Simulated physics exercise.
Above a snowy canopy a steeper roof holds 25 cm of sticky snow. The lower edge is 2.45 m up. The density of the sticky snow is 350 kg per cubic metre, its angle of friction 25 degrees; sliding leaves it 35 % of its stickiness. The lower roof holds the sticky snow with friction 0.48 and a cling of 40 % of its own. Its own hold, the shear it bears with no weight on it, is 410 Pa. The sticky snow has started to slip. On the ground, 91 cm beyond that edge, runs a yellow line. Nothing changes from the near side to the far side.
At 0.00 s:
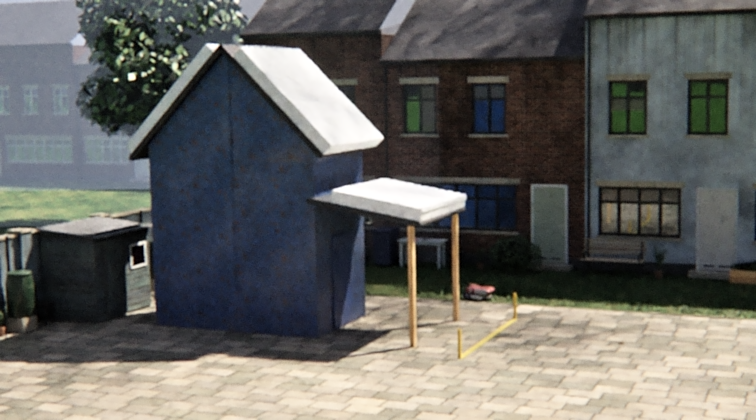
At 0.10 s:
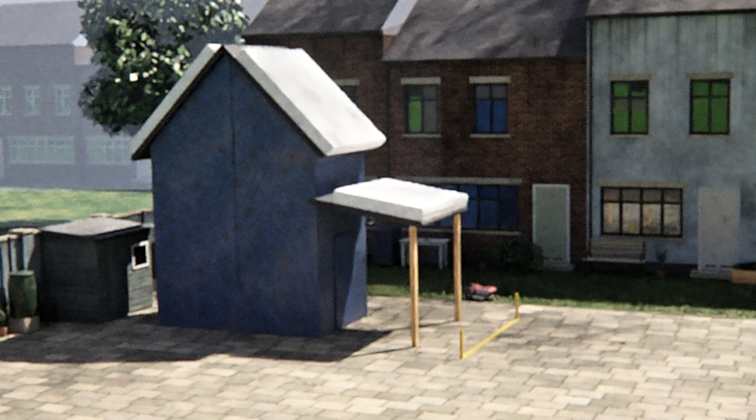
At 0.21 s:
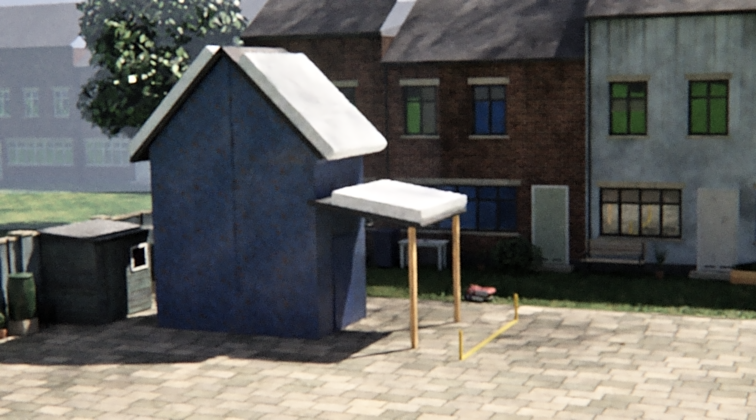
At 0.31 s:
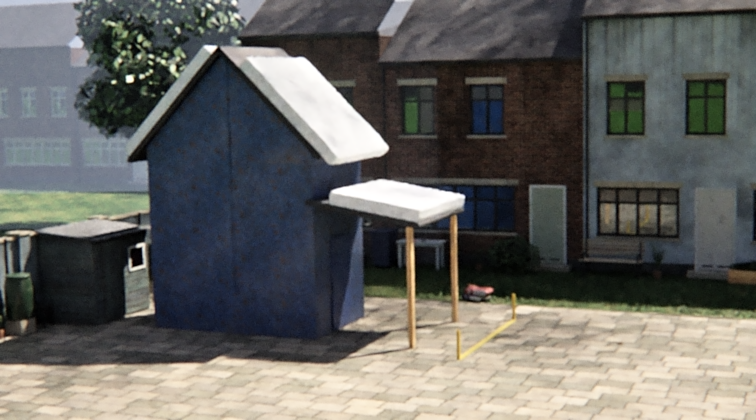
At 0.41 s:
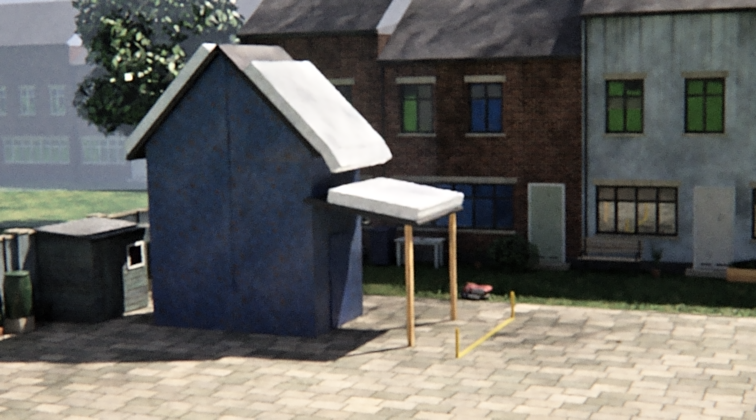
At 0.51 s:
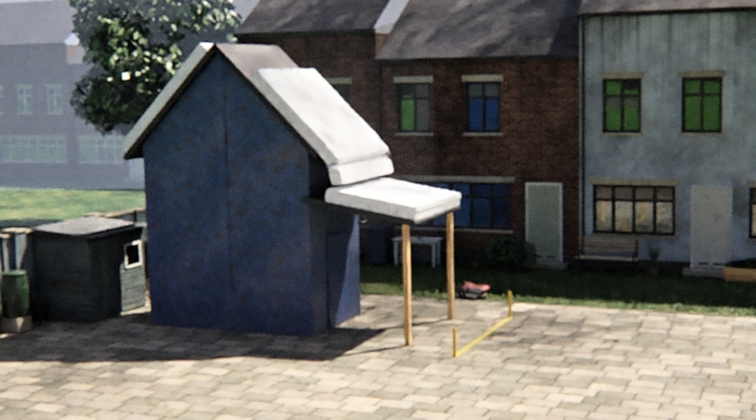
The clip opens on a blue building with thick snow on its steep roof, above a snowy canopy on two wooden posts. The snow barely shifts at first, then slides down the right slope, baring dark roof near the ridge. Its lower end pushes past the eave, cracking and sagging over the canopy.
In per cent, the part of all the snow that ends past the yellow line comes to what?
About 23 %.
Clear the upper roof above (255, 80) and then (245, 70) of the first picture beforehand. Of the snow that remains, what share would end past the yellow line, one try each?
In turn about 12 %, 16 %.
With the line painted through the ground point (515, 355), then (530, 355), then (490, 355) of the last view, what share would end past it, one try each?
In that order: 7 %, 4 %, 12 %.
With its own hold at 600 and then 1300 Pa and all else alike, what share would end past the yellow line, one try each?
In turn about 16 %, 0 %.
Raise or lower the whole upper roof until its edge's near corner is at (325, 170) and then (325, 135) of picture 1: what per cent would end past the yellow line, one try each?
In that order: 12 %, 45 %.
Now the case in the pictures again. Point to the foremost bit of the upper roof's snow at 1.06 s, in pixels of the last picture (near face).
Near (401, 198).
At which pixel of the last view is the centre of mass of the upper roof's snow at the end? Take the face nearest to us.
Around (417, 264).
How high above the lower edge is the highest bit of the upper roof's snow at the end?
About 0.6 m.
After 1.06 s, none is below the lower edge and 0 % is past the line.
After 1.71 s, 18 % is below the lower edge and 2 % is past the line.
After 2.35 s, 36 % is below the lower edge and 22 % is past the line.
After 3.00 s, 38 % is below the lower edge and 23 % is past the line.
After 3.40 s, at the end, 38 % is below the lower edge and 23 % is past the line.
